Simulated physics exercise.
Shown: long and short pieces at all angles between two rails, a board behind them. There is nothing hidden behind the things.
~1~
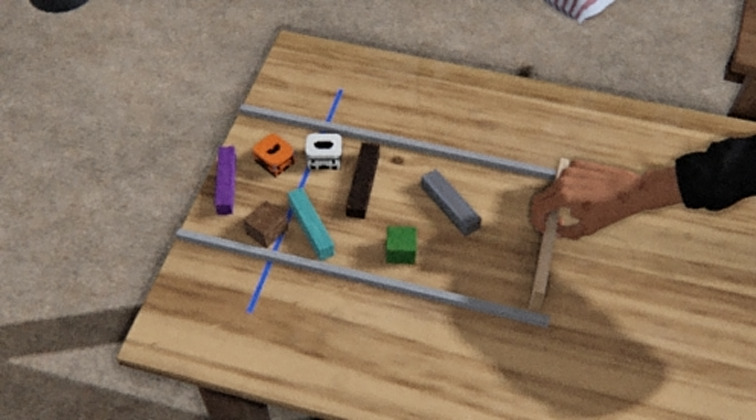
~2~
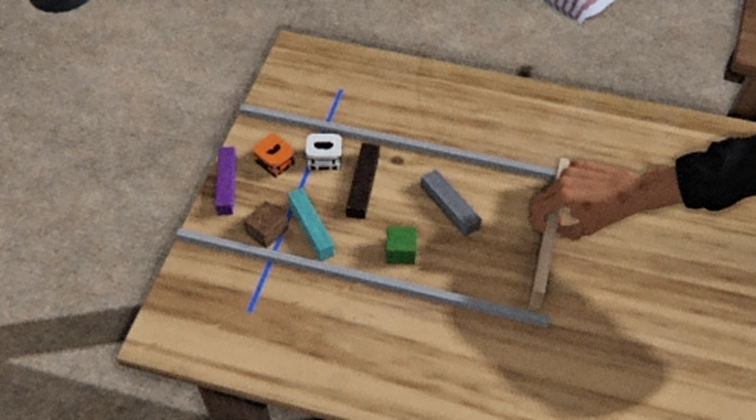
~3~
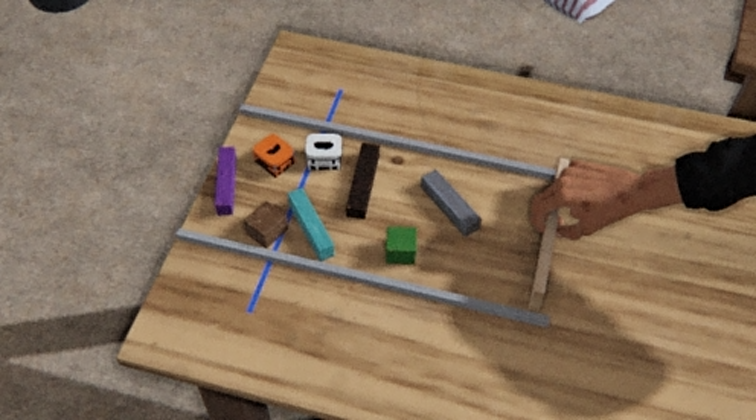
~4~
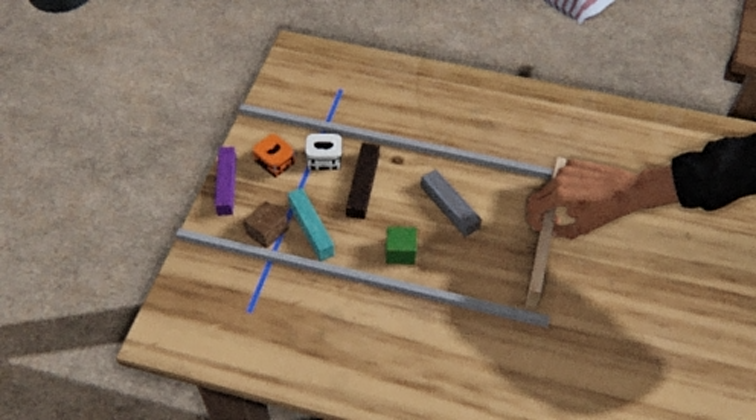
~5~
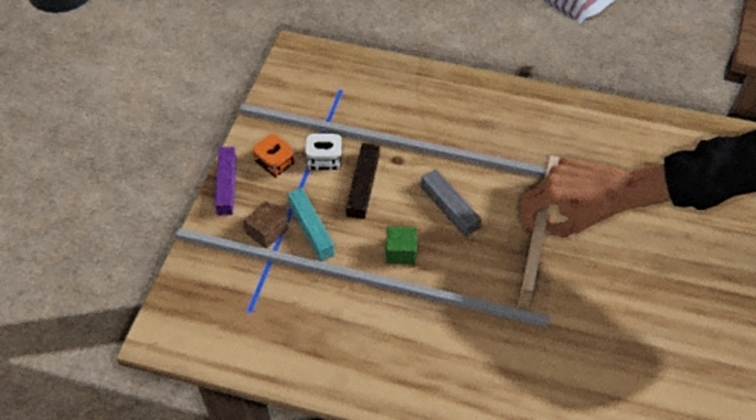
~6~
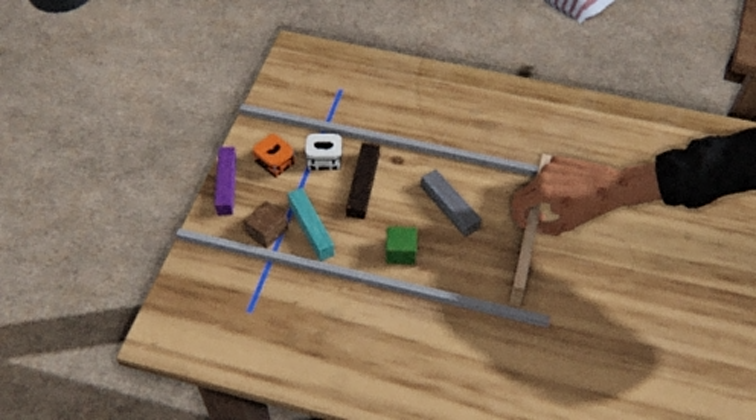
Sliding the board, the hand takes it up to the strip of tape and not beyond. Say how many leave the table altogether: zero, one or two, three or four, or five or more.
I predict the tally of drops will be nothing.
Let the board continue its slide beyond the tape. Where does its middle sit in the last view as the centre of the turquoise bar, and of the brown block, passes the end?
Roughly (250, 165); roughly (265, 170).
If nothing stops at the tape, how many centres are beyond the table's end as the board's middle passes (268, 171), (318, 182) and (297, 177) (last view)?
The numbers past the end are 2, 0 and 0.
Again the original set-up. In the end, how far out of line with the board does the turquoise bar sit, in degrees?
The angle comes out near 15 degrees.
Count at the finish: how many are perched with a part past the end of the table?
I count 2 overhanging.
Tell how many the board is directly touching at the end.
The count in contact is 2.
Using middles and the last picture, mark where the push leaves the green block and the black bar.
The green block comes to rest at (272, 213), and the black bar comes to rest at (281, 161).
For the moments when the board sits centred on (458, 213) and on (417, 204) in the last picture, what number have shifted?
I count 1 first and 2 after.
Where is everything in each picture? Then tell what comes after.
Purple bar (226, 180); orange case (274, 155); brown block (266, 225); board (549, 233); tape (300, 190), in the first frame.
Orange case (274, 156); board (549, 233), in the second frame.
Brown block (266, 225); grey stick (450, 203), in the third frame.
Purple bar (226, 180); black bar (363, 180), in the fourth frame.
Orange case (274, 156); turquoise bar (311, 224), in the fifth frame.
Purple bar (226, 180); orange case (274, 156); brown block (266, 225); board (530, 229); tape (300, 190), in the sixth frame.
Soon after, none off yet; purple bar at rest near (226, 180); orange case at rest near (274, 156); brown block at rest near (266, 225).
At rest, the number that fall off is zero.
